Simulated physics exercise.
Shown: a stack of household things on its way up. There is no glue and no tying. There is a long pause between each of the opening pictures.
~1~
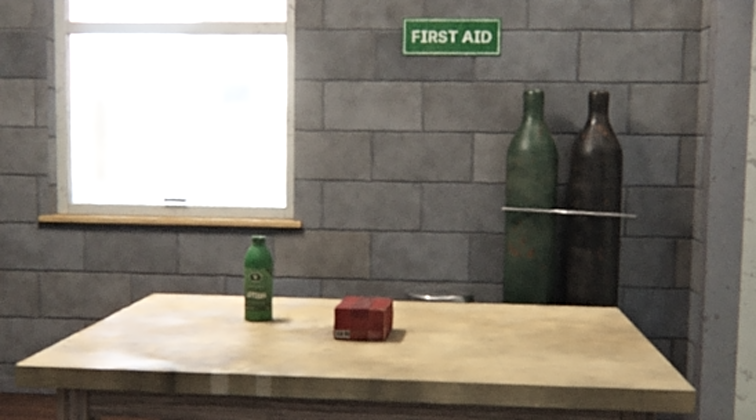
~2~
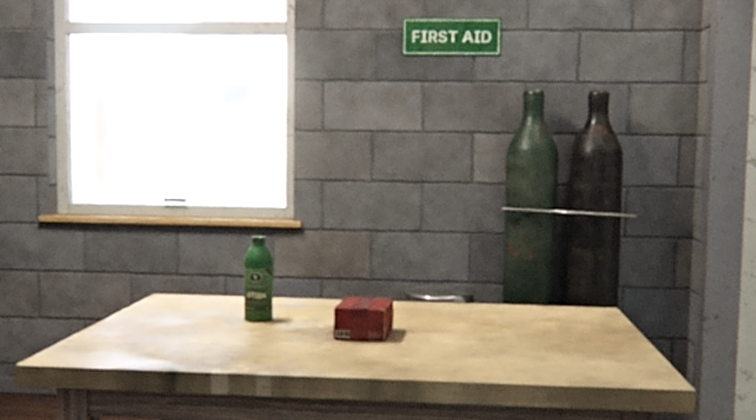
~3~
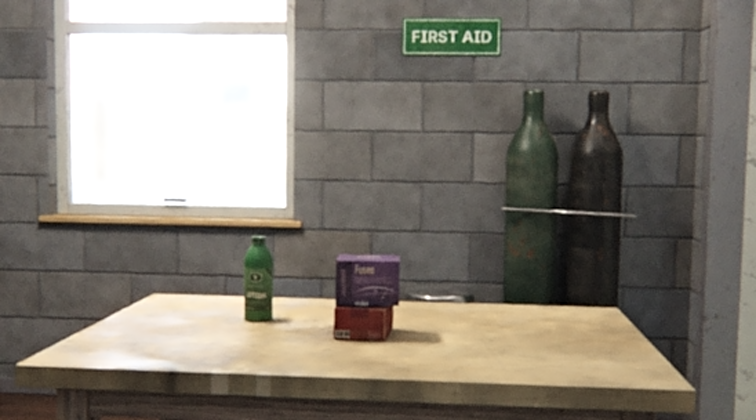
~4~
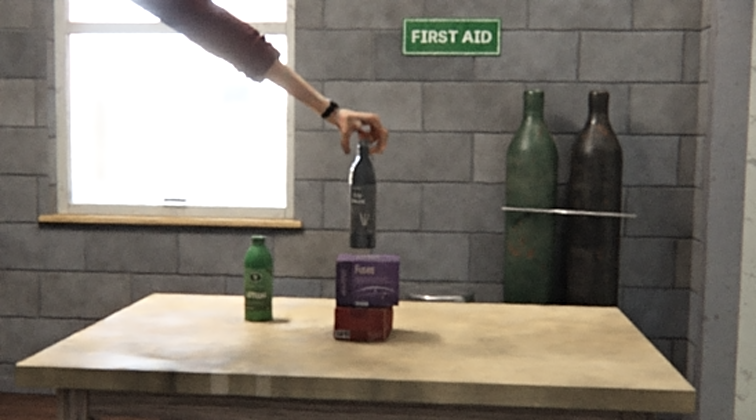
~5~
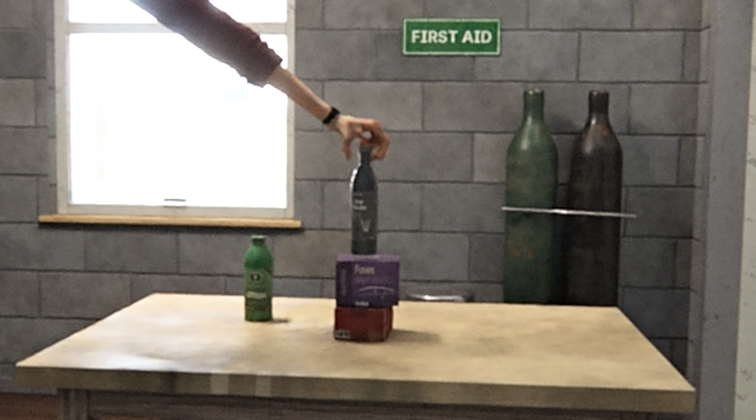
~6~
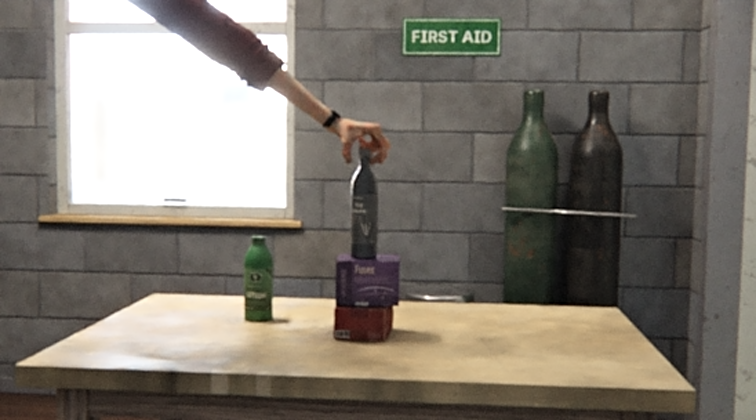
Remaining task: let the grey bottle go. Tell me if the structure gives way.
Honestly, the pile stays standing just fine.
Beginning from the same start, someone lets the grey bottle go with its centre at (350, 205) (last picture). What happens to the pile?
Next, the heap stays put.
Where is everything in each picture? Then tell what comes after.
In the first frame, the last thing is not in view yet; green bottle (259, 278).
In the second frame, the last thing is not in view yet.
In the third frame, the last thing is not in view yet; red box (365, 318).
The fourth frame shows on its way; grey bottle (363, 194); green bottle (259, 278).
The fifth frame shows on its way; grey bottle (365, 200); purple box (368, 280).
The sixth frame shows in place under the hand; grey bottle (365, 203); red box (365, 318).
Then, 0.50 s later than the last frame, all is still.
Then, 1.30 s later than the last frame, grey bottle resting near (365, 204).
When it is over, all 4 as before. End places, in pixels of the last picture, grey bottle near (365, 204). The pile stays up.
